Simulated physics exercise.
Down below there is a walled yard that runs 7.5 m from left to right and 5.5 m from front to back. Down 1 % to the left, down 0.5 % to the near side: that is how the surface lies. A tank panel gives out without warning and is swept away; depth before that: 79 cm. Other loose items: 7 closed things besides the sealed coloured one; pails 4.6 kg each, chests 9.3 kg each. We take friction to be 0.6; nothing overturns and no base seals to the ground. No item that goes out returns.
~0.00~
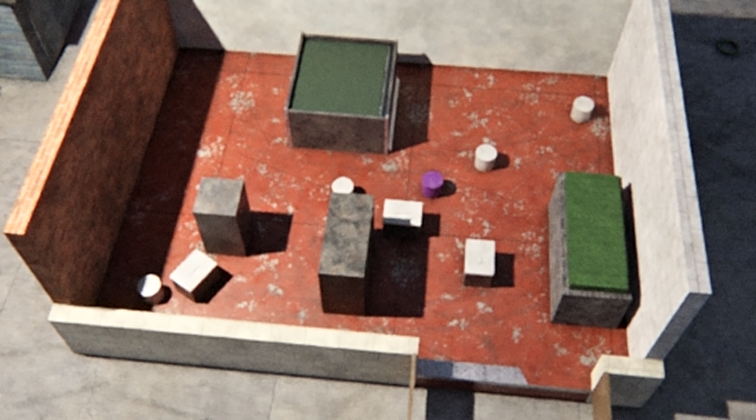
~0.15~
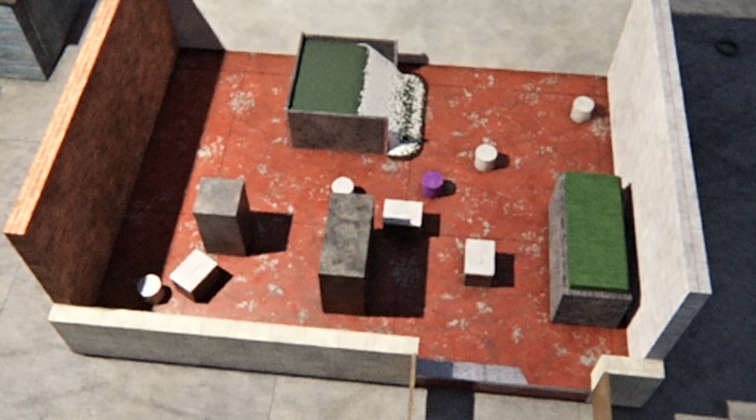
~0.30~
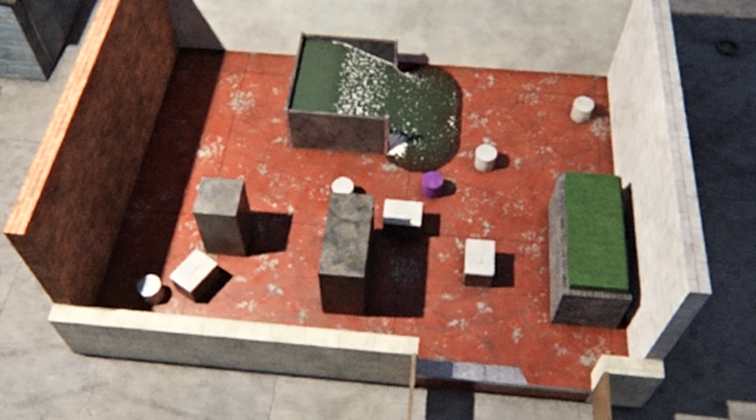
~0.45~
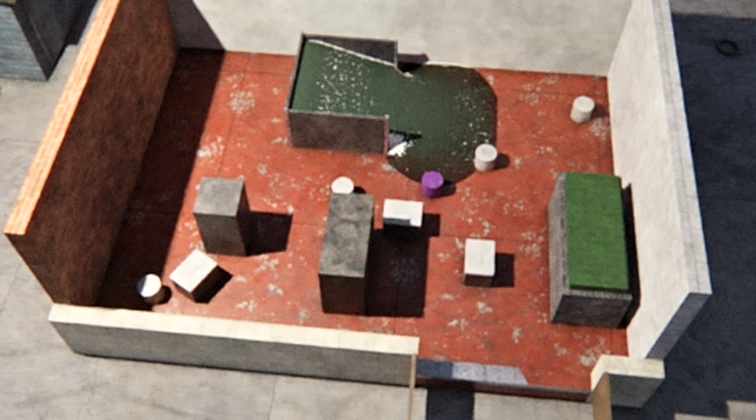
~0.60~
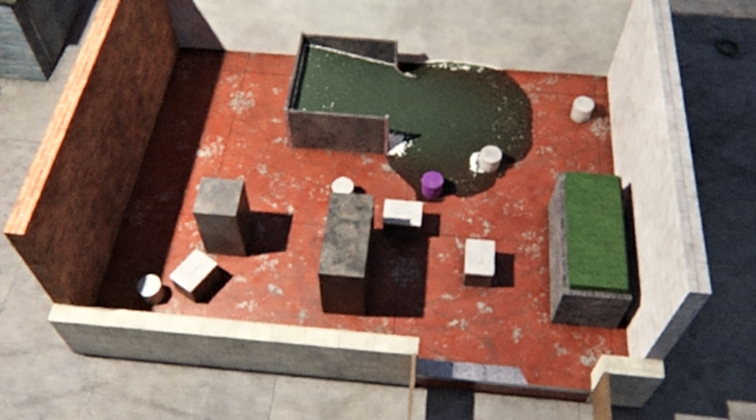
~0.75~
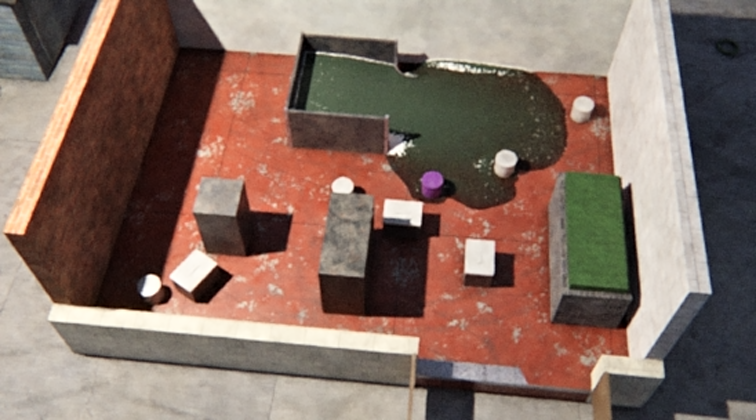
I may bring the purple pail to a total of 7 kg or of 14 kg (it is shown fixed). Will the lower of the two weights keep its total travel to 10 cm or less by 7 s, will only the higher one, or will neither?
Neither.
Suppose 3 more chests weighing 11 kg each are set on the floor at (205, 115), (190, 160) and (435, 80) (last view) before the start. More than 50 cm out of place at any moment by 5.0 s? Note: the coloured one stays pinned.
Results, in sequence: Not exceeded / not exceeded / exceeded.
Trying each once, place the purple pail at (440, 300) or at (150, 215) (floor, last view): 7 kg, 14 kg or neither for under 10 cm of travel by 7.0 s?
Well, just the big one for the first, the little one does for the second.
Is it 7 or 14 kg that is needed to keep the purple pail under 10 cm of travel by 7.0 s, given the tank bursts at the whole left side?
Answer: The small one.
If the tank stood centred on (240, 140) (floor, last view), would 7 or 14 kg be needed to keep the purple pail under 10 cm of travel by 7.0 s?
For that case: Both fail.
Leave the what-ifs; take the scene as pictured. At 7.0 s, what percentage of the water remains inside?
Somewhere near 86 percent, give or take.
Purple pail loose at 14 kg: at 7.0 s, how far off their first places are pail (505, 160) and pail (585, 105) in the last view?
Taking them in order, that's 200 centimetres and 300 centimetres.
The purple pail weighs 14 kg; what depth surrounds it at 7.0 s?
5 cm, roughly.
After 1.4 s the purple pail would be 12 cm from its start with 7 kg and 0 cm from its start with 14 kg; 4 cm of water round it then.
After 3.1 s the purple pail would be 18 cm from its start with 7 kg and 0 cm from its start with 14 kg; 3 cm of water round it then.
After 4.9 s the purple pail would be 134 cm from its start with 7 kg and 43 cm from its start with 14 kg; 7 cm of water round it then.
After 7.0 s the purple pail would be 246 cm from its start with 7 kg and 47 cm from its start with 14 kg; 5 cm of water round it then.
